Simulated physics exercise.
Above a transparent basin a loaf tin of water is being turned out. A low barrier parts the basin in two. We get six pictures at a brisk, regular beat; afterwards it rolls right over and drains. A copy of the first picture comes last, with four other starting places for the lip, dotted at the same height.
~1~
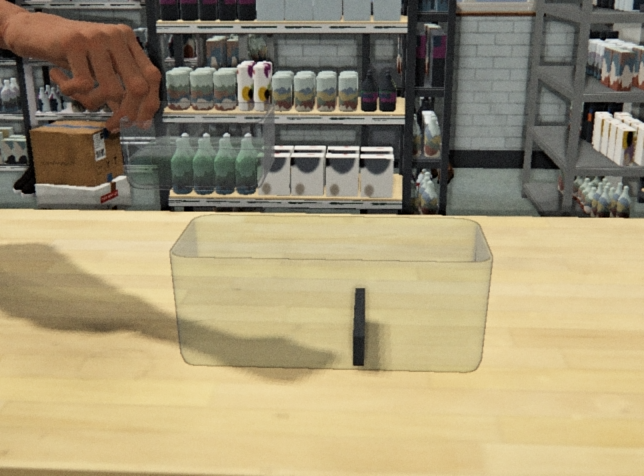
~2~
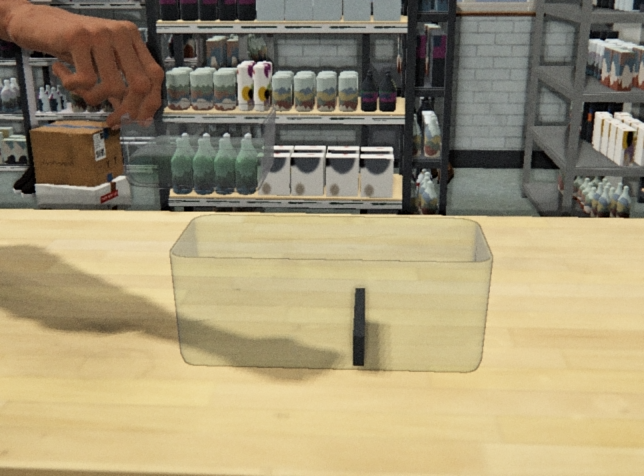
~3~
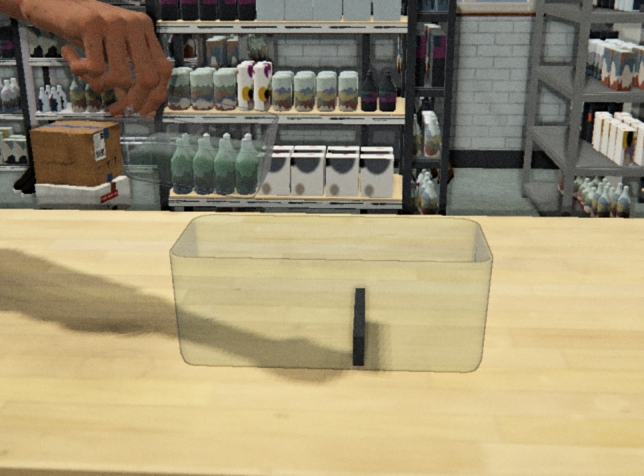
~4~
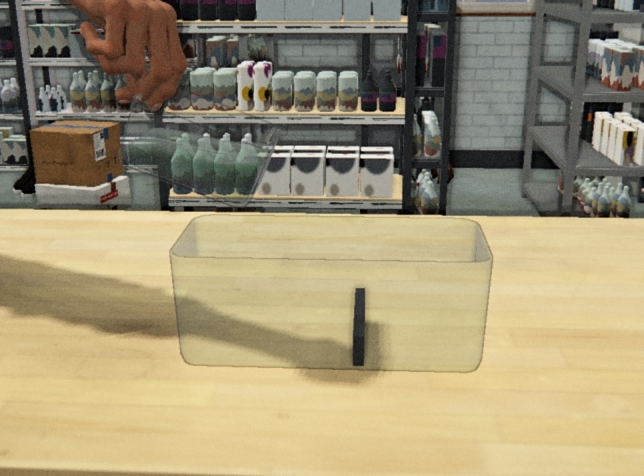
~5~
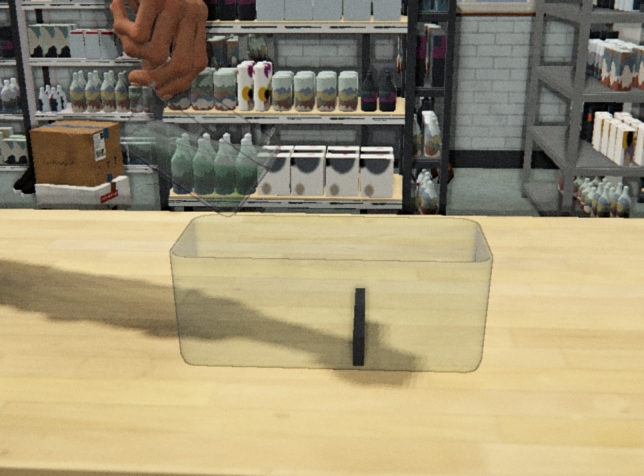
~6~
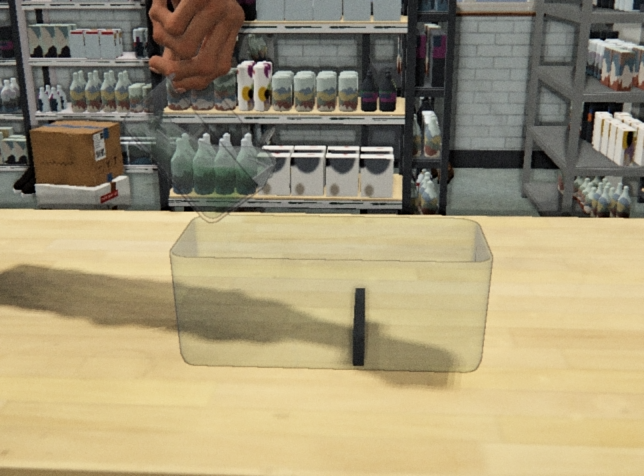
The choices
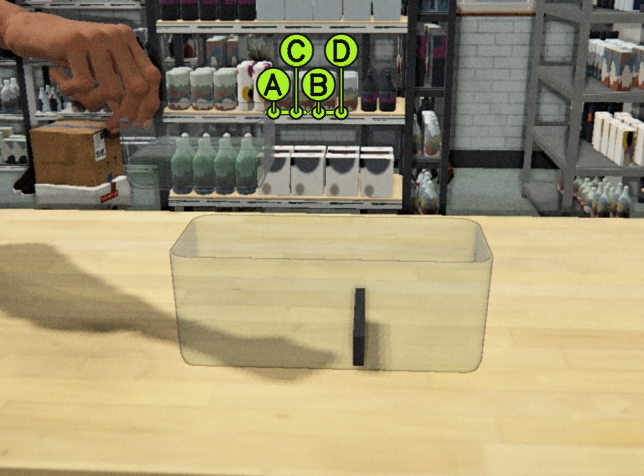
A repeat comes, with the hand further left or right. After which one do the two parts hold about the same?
Go for D.
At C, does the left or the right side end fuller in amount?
The left one.
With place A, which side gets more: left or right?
More ends on the left.
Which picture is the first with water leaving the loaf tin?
In picture 6.
On the marked copy, A at (273, 112); B at (318, 112); C at (296, 112); D at (341, 112).
If A is chosen, about 84 % ends left of the wall and 12 % right of it; 4 % is lost outside.
If B is chosen, about 78 % ends left of the wall and 19 % right of it; 3 % is lost outside.
If C is chosen, about 79 % ends left of the wall and 16 % right of it; 4 % is lost outside.
If D is chosen, about 49 % ends left of the wall and 48 % right of it.
